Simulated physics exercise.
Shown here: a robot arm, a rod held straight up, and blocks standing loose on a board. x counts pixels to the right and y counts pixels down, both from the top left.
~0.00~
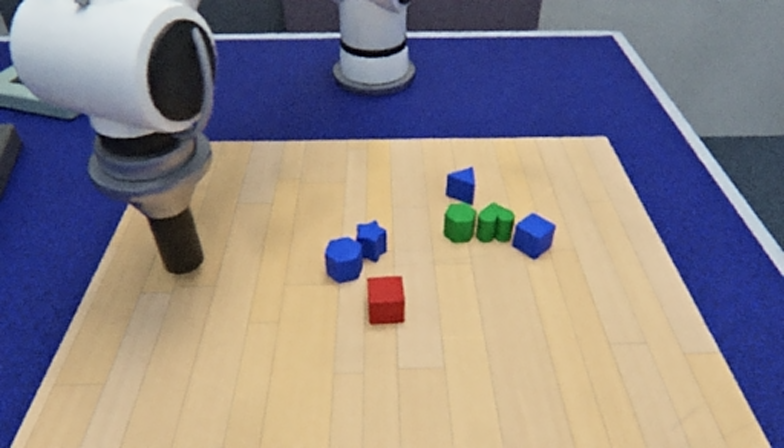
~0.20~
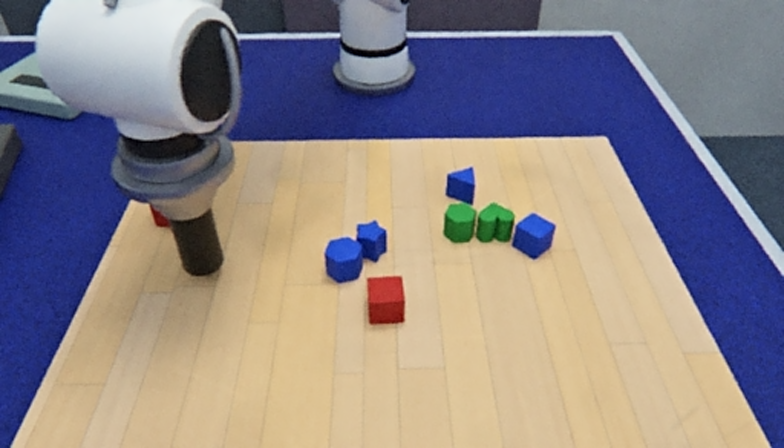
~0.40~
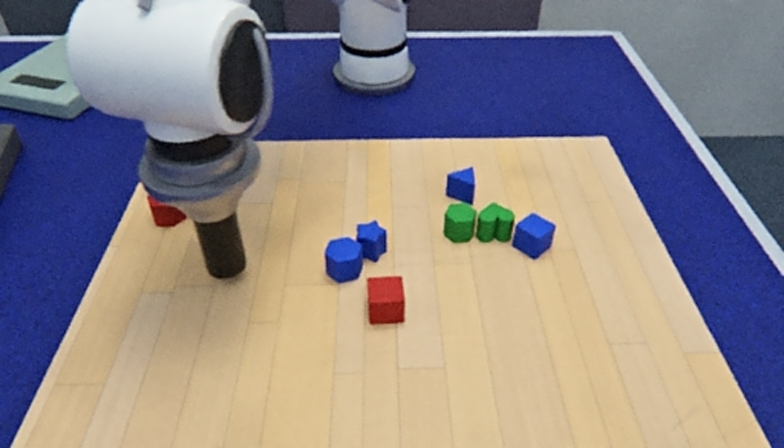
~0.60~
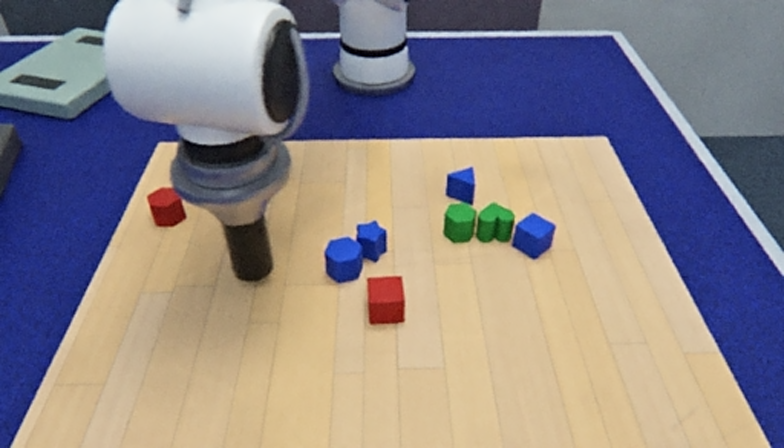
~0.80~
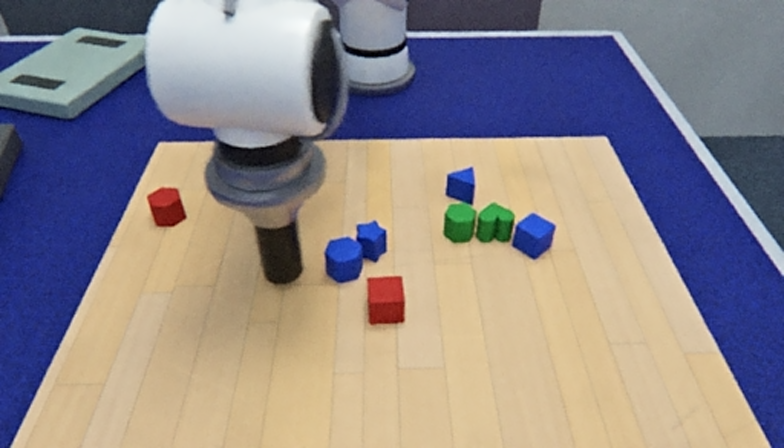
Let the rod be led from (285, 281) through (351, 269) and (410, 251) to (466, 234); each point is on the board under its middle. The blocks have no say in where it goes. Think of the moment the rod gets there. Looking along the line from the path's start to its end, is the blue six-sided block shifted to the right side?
I believe so.
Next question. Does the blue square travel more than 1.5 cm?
No.
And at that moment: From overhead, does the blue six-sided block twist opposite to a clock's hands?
It seems not.
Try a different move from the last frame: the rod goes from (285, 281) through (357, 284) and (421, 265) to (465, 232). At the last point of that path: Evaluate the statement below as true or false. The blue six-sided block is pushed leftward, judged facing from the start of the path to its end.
The statement is correct.
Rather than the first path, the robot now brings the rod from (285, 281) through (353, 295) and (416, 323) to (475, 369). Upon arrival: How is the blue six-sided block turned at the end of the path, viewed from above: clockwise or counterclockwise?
It spins against the clock.
On the path given first. One third of the way, rod at (350, 258); blue six-sided block at (387, 239); blue star at (397, 217), turned 45° anticlockwise.
Two thirds of the way, rod at (411, 240); blue six-sided block at (449, 229), turned 30° clockwise; blue star at (414, 208); green six-sided block at (465, 210), turned 15° anticlockwise.
At the end, rod at (467, 223); blue six-sided block at (492, 231), turned 105° clockwise; blue star at (421, 204), turned 195° anticlockwise; green six-sided block at (484, 194), turned 50° anticlockwise; green heart-shaped block at (513, 207), turned 40° clockwise; blue square in place.
